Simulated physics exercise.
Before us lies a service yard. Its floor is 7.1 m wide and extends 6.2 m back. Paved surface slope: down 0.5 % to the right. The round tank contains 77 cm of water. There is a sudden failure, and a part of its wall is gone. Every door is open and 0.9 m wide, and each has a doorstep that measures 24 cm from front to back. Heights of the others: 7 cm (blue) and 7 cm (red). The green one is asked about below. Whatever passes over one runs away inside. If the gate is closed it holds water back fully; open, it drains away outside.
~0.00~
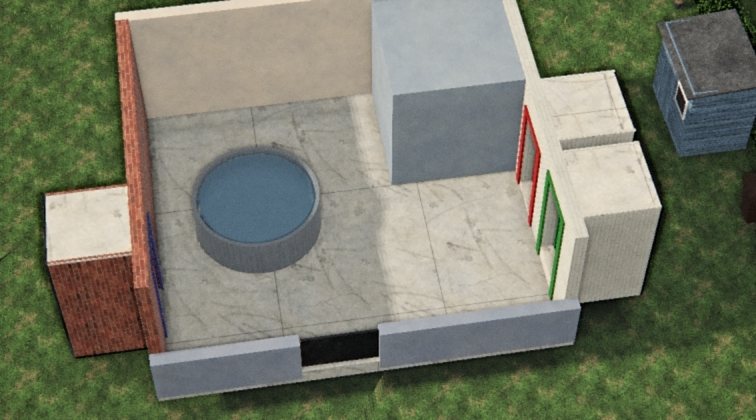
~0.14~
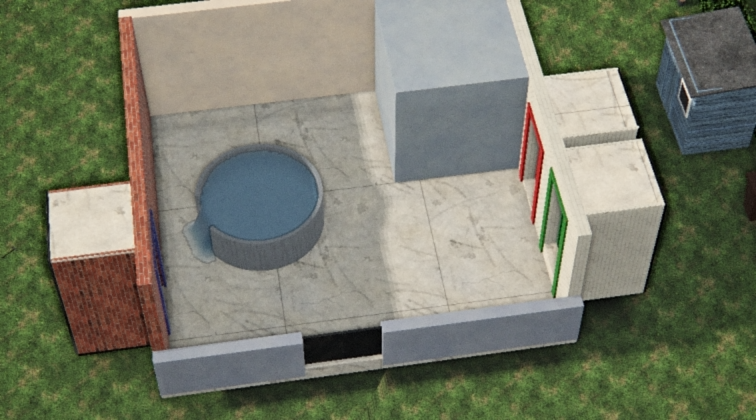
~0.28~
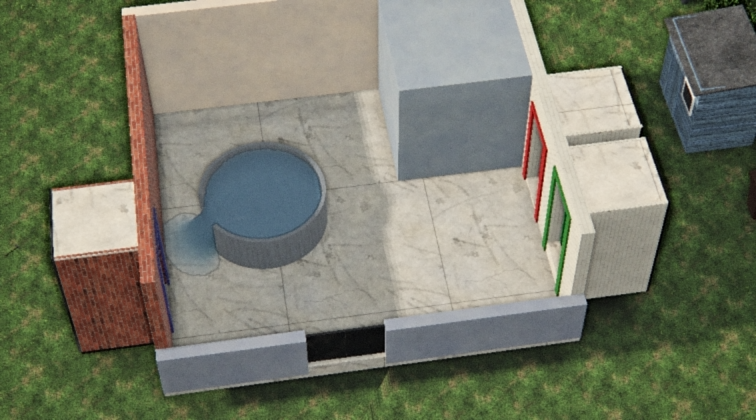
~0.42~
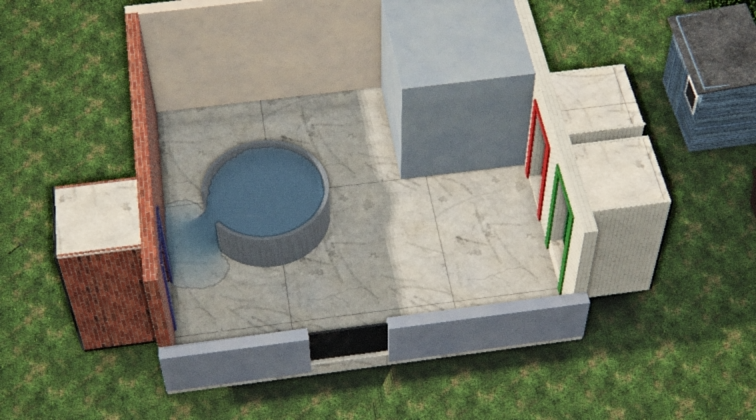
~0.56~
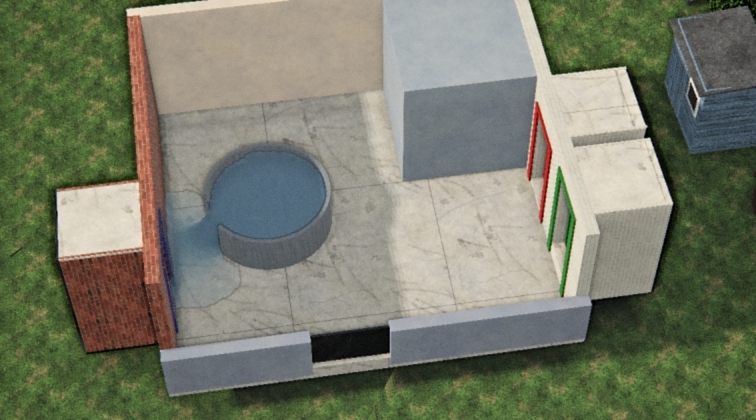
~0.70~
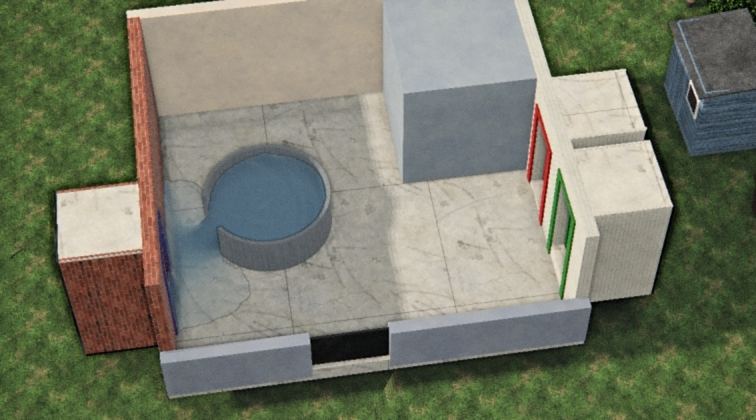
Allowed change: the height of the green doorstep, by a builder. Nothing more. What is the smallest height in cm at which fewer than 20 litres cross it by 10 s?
About 10.5 cm.
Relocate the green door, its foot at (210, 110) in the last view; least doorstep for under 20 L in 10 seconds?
Minimum: About 14.5 cm.
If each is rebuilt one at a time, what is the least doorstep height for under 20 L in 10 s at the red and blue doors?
Some 10.5 cm for red, some 16 cm for blue.
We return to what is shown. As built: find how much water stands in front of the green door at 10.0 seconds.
It comes to about 13.5 centimetres deep.
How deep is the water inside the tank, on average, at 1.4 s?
On average, around 57 cm.
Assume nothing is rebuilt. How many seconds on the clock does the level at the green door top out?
The level tops out near 5.0 seconds.
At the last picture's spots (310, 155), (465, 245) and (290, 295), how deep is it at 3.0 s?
Depths of roughly 0 cm, 0 cm and 1 cm, in that order.
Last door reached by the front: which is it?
That would be the red door, last of all.
After 1.4 s water covers 20 % of the floor, deepest (55 cm) near (179, 244); it has not reached the green door.
After 3.0 s water covers 45 % of the floor, deepest (37 cm) near (170, 246); it has not reached the green door.
After 10.0 s water covers 100 % of the floor, deepest (16 cm) near (508, 332); 14 cm at the green door, 0 litres in over its 27 cm doorstep.
At the green door as built, the water arrived by 4.1 s and peaked near 14 cm at 4.8 s.
With a doorstep of 8.5 cm, 57 litres would have come in within the 10 s; with 11.5 cm, 12 litres. So under 20 litres takes about 10.5 cm.
